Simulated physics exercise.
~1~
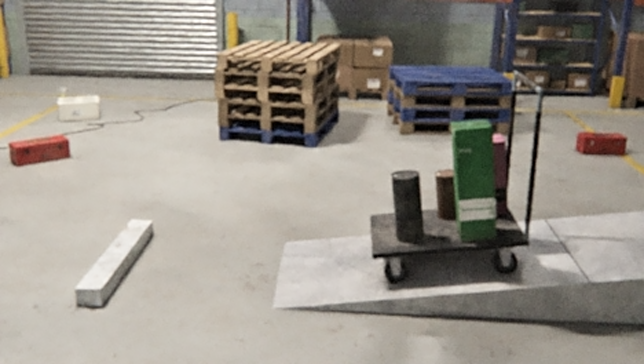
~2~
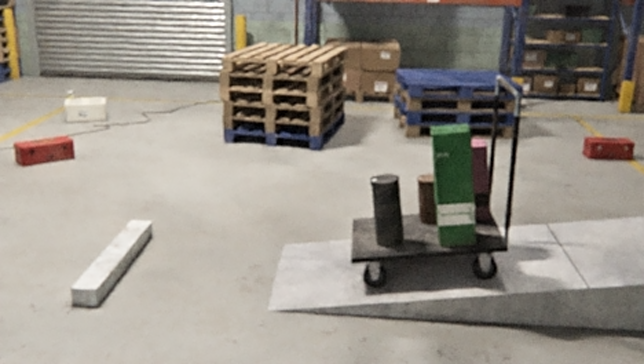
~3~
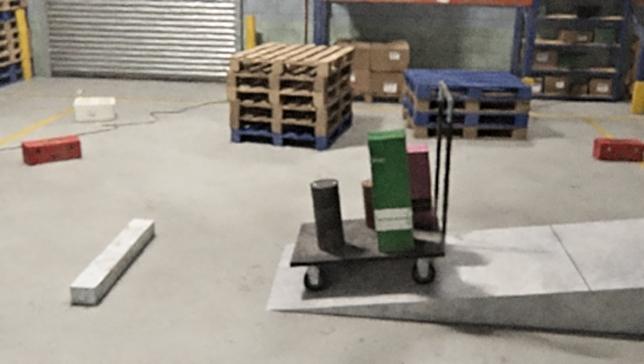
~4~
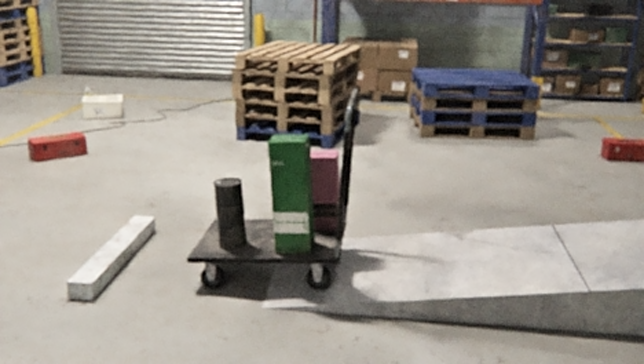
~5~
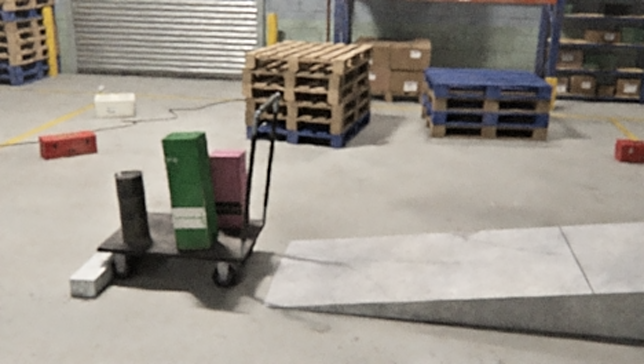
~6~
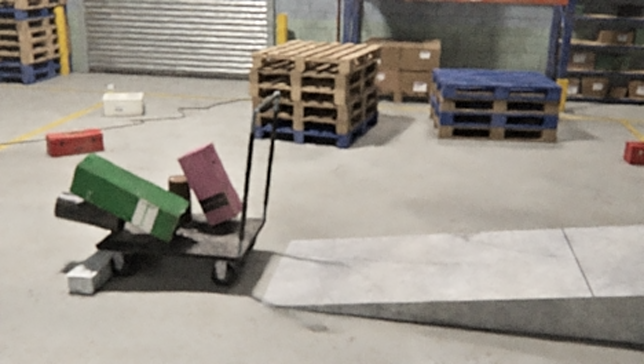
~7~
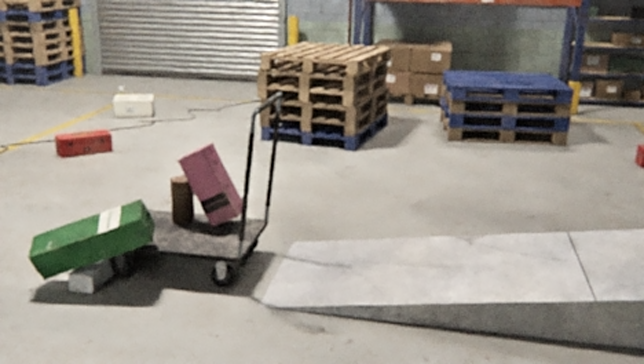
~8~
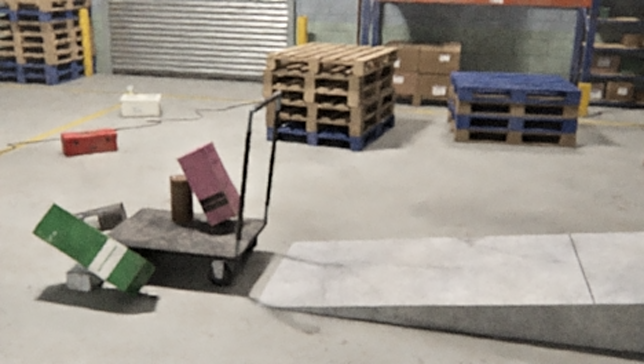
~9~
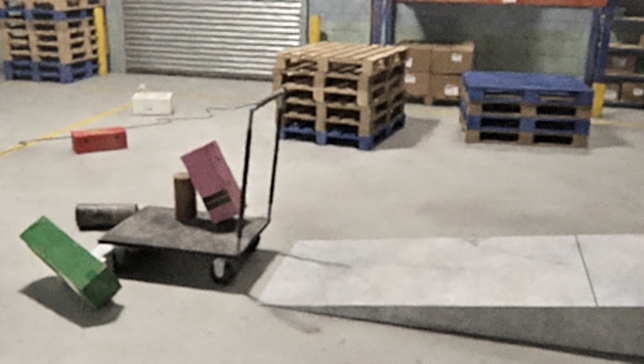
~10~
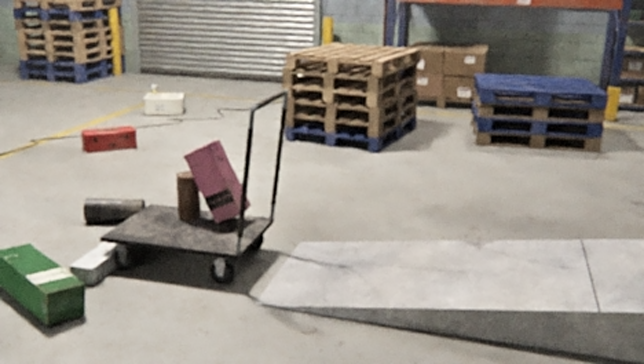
A flat trolley carrying boxes and canisters rolled left down a ramp and stopped at a pale kerb, where the green box and black canister toppled off onto the floor, while the pink box, left leaning, and brown canister stayed aboard.
